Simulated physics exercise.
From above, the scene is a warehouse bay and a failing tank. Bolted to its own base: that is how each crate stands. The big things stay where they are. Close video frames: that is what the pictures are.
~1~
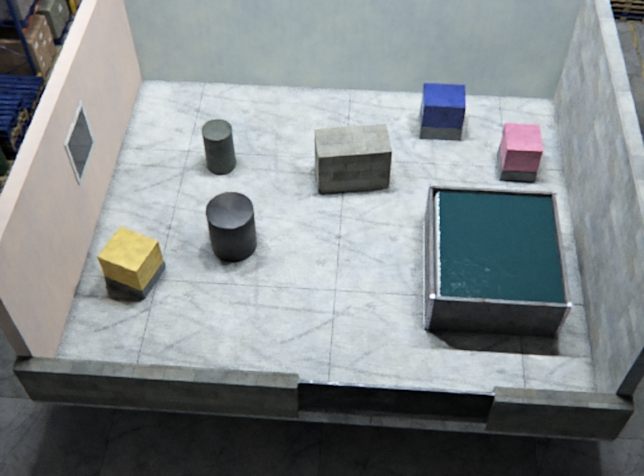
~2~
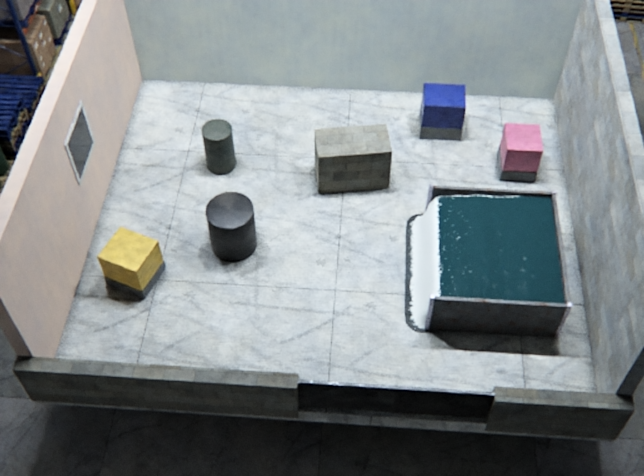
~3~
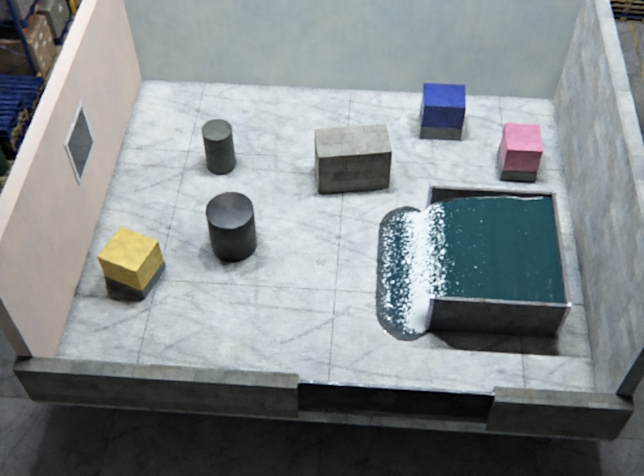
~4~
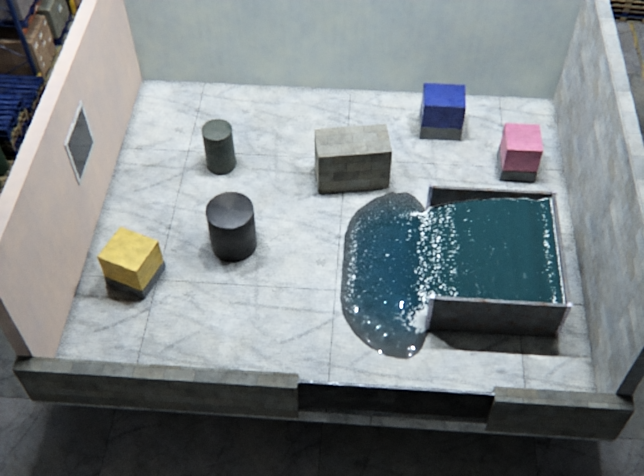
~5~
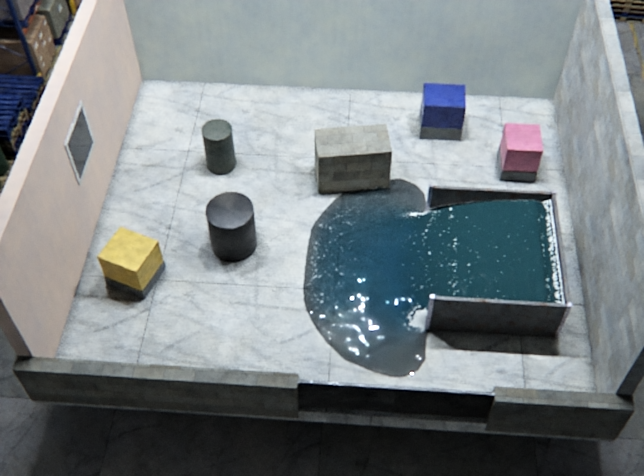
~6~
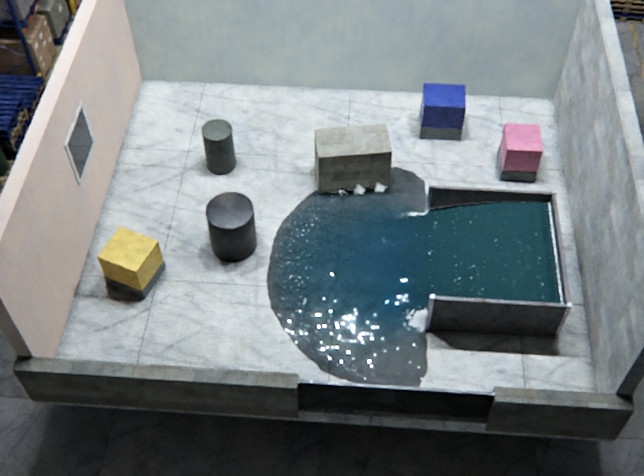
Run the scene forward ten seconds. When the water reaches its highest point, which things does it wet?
At the peak: The blue crate stays dry; the yellow crate gets wet; the pink crate stays dry.
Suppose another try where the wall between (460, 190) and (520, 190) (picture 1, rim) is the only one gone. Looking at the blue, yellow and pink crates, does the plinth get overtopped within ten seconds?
I'd expect the blue crate goes wet, the yellow crate remains untouched, and the pink crate goes wet.
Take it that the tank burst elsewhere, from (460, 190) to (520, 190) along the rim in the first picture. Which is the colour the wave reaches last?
That would be the yellow-painted one.
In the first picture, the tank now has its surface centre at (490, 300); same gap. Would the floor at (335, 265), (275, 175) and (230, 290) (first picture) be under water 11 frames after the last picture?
The first spot is inundated, the second inundated, and the third inundated.
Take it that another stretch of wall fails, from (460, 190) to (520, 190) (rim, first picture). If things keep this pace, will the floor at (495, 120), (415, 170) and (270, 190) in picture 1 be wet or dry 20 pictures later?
Soaked, soaked, untouched.
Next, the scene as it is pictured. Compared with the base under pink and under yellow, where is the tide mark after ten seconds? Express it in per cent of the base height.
Close to 30 per cent, and close to 150 per cent, in that order.
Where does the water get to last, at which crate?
The answer here is the pink one.
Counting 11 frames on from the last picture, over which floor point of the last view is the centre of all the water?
Around pixel (323, 270).
A moment on, water covers 35 % of the floor; the blue crate not reached, the yellow crate water round its plinth, the pink crate not reached.
Next, water covers 50 % of the floor; the blue crate water round its plinth, the yellow crate water round its plinth, the pink crate not reached.
Then, water covers 60 % of the floor; the blue crate water round its plinth, the yellow crate water round its plinth, the pink crate not reached.
Later, water covers 70 % of the floor; the blue crate water round its plinth, the yellow crate water round its plinth, the pink crate water round its plinth.
In the end, water covers 95 % of the floor; the blue crate stayed above the water, the yellow crate was topped, the pink crate stayed above the water.
